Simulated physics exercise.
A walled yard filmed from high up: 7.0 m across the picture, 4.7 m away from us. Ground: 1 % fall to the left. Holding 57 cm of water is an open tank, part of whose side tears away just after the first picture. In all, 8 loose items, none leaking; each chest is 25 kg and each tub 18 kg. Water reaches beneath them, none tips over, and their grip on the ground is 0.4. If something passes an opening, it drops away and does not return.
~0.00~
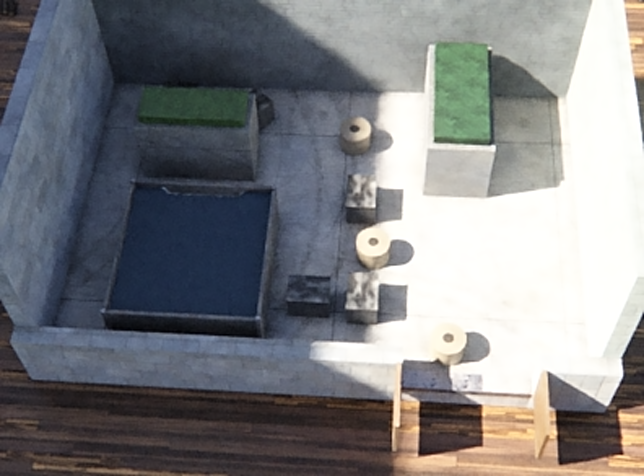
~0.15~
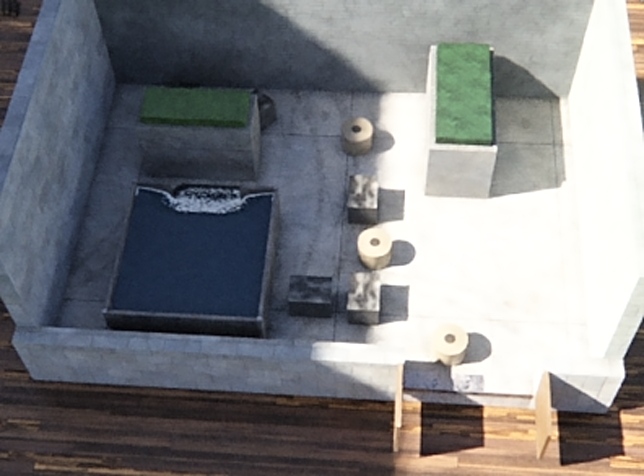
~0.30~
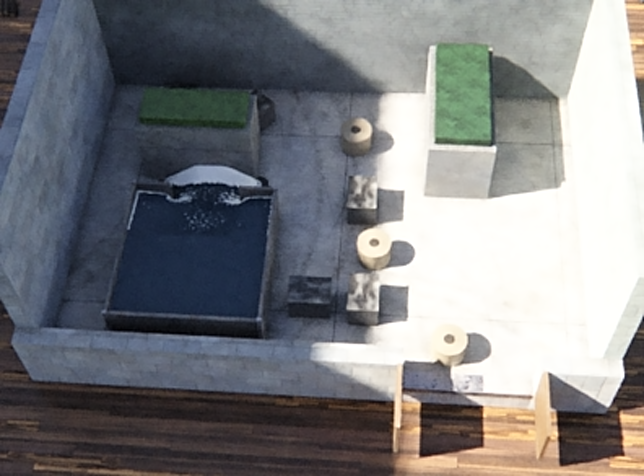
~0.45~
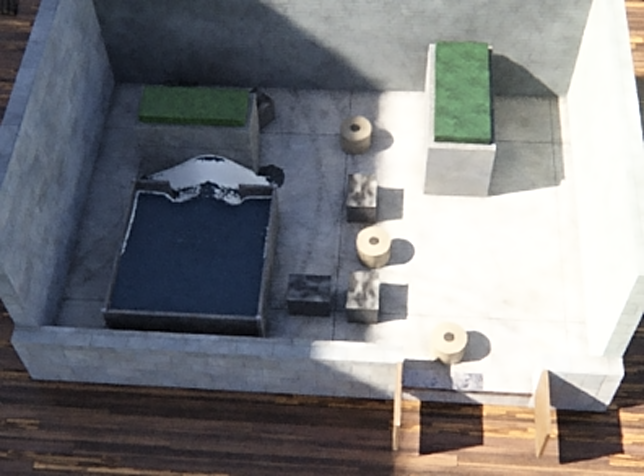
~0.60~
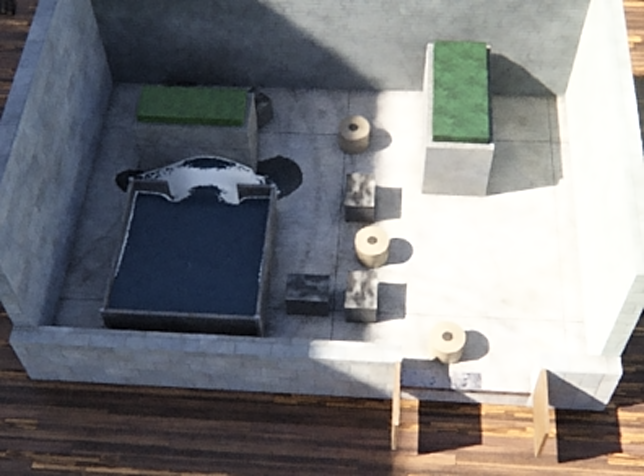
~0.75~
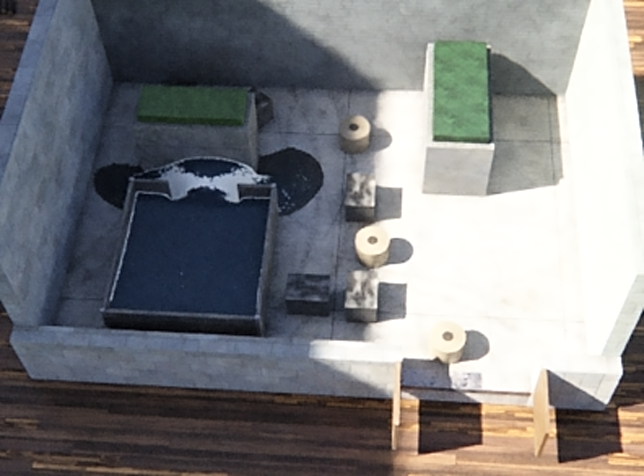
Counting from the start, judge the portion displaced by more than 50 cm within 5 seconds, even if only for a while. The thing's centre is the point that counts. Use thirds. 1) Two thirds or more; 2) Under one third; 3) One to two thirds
Option 2: Under one third.
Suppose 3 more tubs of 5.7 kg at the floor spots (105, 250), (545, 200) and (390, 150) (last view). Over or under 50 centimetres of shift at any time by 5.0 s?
Going through them, I'd say exceeds it, falls short and finally exceeds it.
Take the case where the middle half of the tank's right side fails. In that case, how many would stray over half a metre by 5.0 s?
So the tally would be 4.
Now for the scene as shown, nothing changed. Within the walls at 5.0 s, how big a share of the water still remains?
Still held: Near 100 %.
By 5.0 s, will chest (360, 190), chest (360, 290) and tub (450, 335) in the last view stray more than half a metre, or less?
Beyond the mark, within the mark, within the mark.
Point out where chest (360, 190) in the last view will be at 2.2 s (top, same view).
Roughly at (421, 195).
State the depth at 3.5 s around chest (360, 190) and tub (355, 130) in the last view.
I'd estimate 4 cm for the first and 6 cm for the second.
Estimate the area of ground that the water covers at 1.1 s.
About 8.0 m2.
After 1.1 s 0 of 8 are over 50 cm from their spots; 0 afloat.
After 2.2 s 1 of 8 are over 50 cm from their spots; 0 afloat.
After 3.5 s 1 of 8 are over 50 cm from their spots; 0 afloat.
After 5.0 s 1 of 8 are over 50 cm from their spots, and 1 have been at some point; 0 afloat.
